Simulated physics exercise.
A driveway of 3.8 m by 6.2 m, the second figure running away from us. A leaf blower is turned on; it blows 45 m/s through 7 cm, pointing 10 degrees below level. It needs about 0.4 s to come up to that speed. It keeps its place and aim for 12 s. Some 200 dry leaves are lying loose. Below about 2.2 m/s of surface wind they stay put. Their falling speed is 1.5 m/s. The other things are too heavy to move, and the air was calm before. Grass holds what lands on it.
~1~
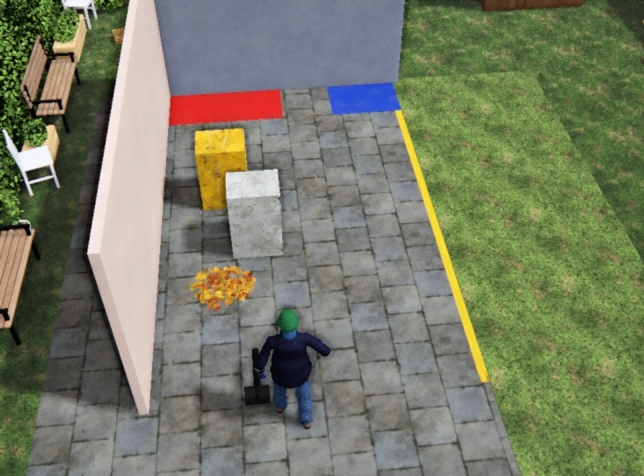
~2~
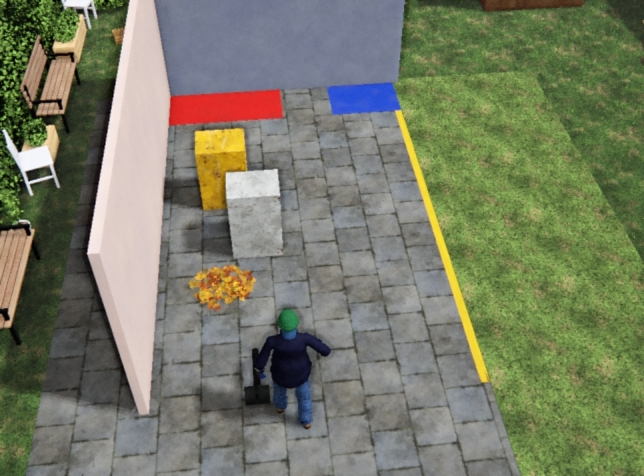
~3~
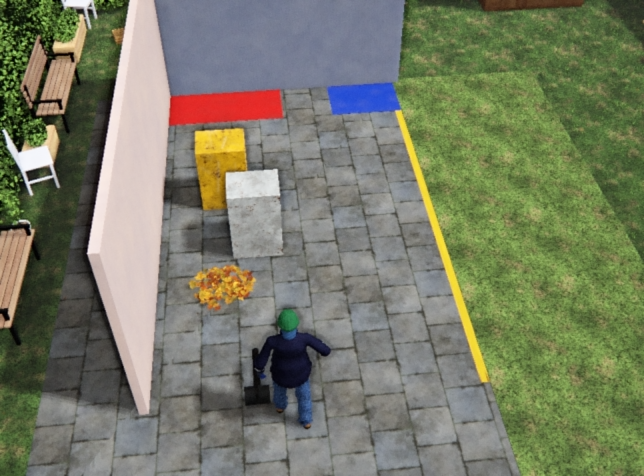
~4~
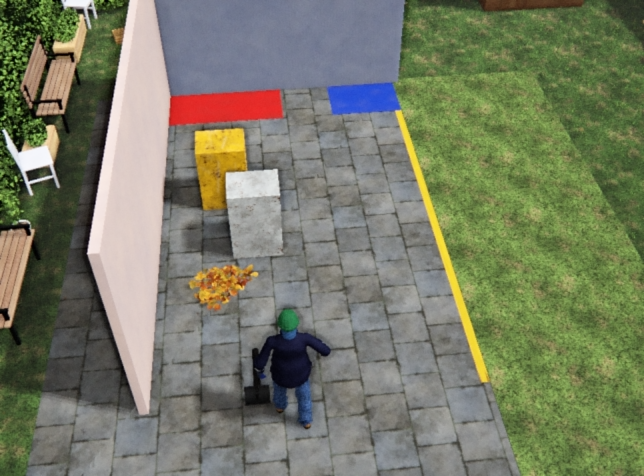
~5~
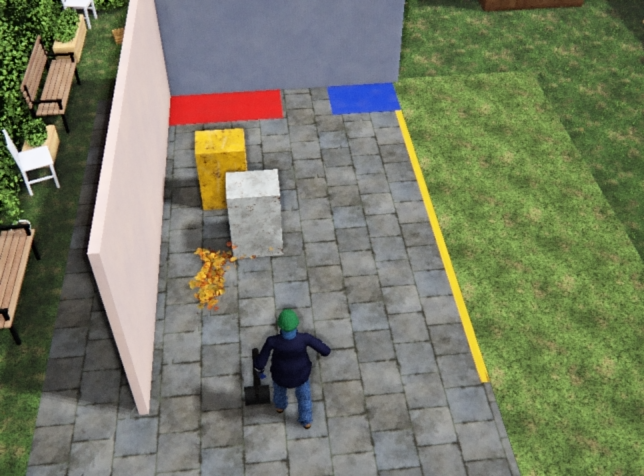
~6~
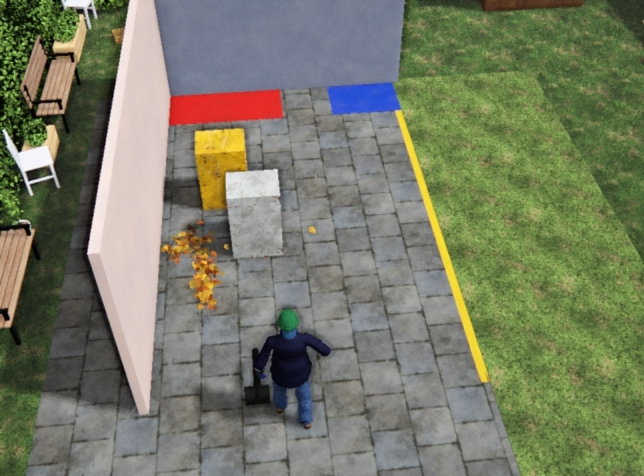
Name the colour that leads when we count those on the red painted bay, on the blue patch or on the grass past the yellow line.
It is red that takes the most.
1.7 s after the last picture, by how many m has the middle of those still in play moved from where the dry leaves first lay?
Roughly 1.4 m.
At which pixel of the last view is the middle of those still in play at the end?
Around (174, 145).
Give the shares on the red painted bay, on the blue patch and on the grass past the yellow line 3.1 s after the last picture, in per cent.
About 2 % red, 0 % blue, 0 % yellow.
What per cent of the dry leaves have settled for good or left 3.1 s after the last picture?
Near 15 %.
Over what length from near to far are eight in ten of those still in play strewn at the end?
Roughly 4.0 m.
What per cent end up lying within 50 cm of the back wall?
About 15 %.
Then, 1.7 s after the last picture, 0 % are on the grass past the yellow line, 0 % on the red painted bay and 0 % on the blue patch; the middle of those still in play is near (163, 228); 13 % have settled or left.
Then, 3.1 s after the last picture, 0 % are on the grass past the yellow line, 2 % on the red painted bay and 0 % on the blue patch; the middle of those still in play is near (165, 218); 16 % have settled or left.
Then, 5.8 s after the last picture, 0 % are on the grass past the yellow line, 14 % on the red painted bay and 0 % on the blue patch; the middle of those still in play is near (176, 166); 27 % have settled or left.
Then, 11.2 s after the last picture, at the end, 0 % are on the grass past the yellow line, 31 % on the red painted bay and 0 % on the blue patch; the middle of those still in play is near (174, 145).
